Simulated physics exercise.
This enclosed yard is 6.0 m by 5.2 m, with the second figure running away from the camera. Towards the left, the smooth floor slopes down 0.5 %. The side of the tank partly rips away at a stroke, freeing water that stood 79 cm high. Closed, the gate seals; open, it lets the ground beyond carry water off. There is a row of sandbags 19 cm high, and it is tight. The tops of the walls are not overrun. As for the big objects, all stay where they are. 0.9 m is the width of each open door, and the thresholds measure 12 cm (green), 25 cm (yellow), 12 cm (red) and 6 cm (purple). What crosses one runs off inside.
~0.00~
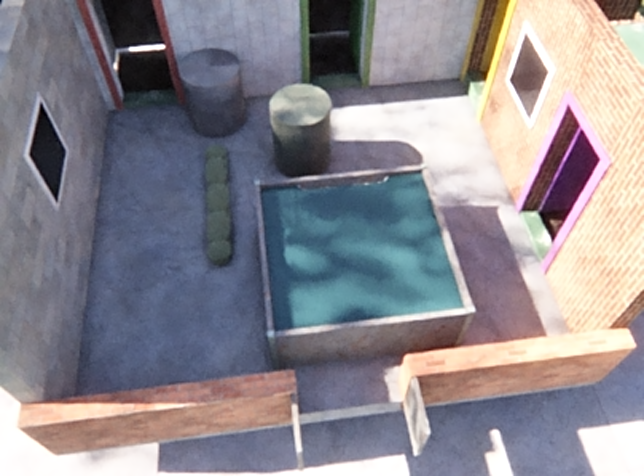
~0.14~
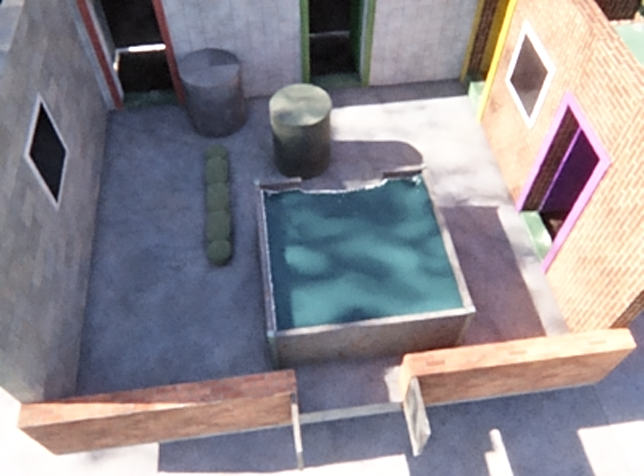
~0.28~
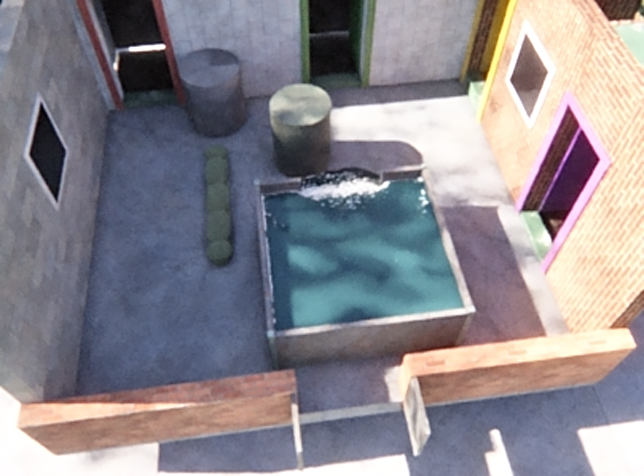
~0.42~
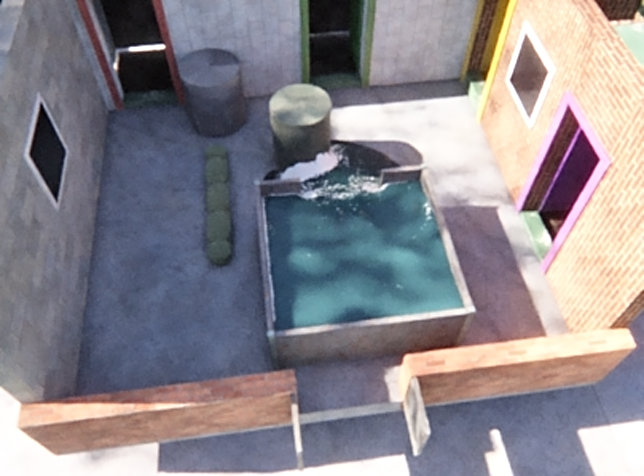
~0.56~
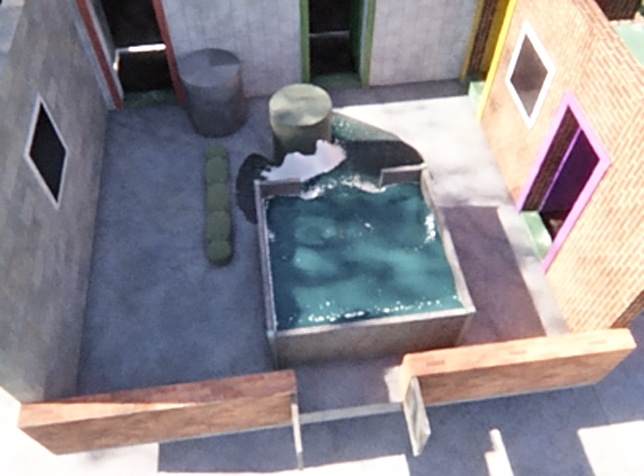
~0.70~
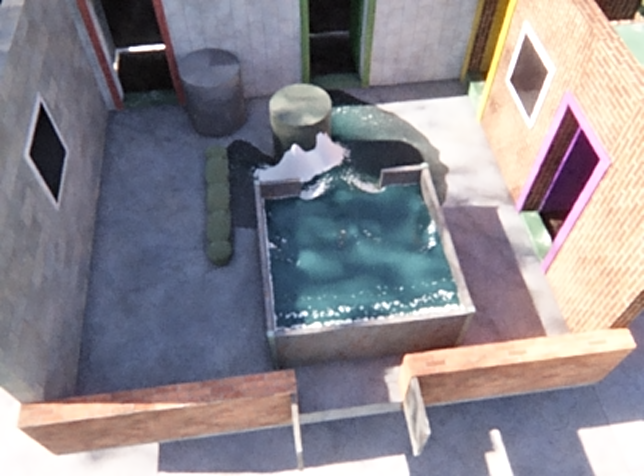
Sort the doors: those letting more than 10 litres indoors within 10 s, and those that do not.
The green door is among those letting more in; the yellow door is among those letting more in; the red door is among those that do not; the purple door is among those letting more in.
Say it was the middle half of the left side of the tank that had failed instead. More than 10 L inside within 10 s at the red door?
Against that limit: Red beyond it.
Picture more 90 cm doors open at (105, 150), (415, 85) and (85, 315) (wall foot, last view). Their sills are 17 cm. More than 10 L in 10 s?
In sequence the answers are less than that, more than that and less than that.
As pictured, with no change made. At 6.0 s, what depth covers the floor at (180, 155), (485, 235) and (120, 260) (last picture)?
Roughly 4, 6 and 3 cm, in turn.
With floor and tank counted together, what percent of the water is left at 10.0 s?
Still there: Roughly 84 %.
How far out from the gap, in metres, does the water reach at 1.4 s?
3.6 m.
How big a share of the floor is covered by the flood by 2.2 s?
About 55 per cent.
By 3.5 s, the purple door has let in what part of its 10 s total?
About 0 per cent.
After 1.4 s water covers 35 % of the floor and is deepest (59 cm) near (320, 180); green door 19 cm at the sill, 53 L in, yellow door 2 cm at the sill, 0 L in, red door not reached, purple door not reached.
After 2.2 s water covers 55 % of the floor and is deepest (46 cm) near (431, 88); green door 25 cm at the sill, 126 L in, yellow door 39 cm at the sill, 35 L in, red door not reached, purple door not reached.
After 3.5 s water covers 65 % of the floor and is deepest (36 cm) near (320, 180); green door 22 cm at the sill, 198 L in, yellow door 25 cm at the sill, 78 L in, red door 5 cm at the sill, 0 L in, purple door 5 cm at the sill, 0 L in.
After 6.0 s water covers 95 % of the floor and is deepest (22 cm) near (320, 180); green door 14 cm at the sill, 269 L in, yellow door 21 cm at the sill, 80 L in, red door 5 cm at the sill, 0 L in, purple door 6 cm at the sill, 0 L in.
After 10.0 s water covers 95 % of the floor and is deepest (16 cm) near (73, 423); green door 9 cm at the sill, 276 L in, yellow door 12 cm at the sill, 80 L in, red door 5 cm at the sill, 0 L in, purple door 15 cm at the sill, 39 L in.
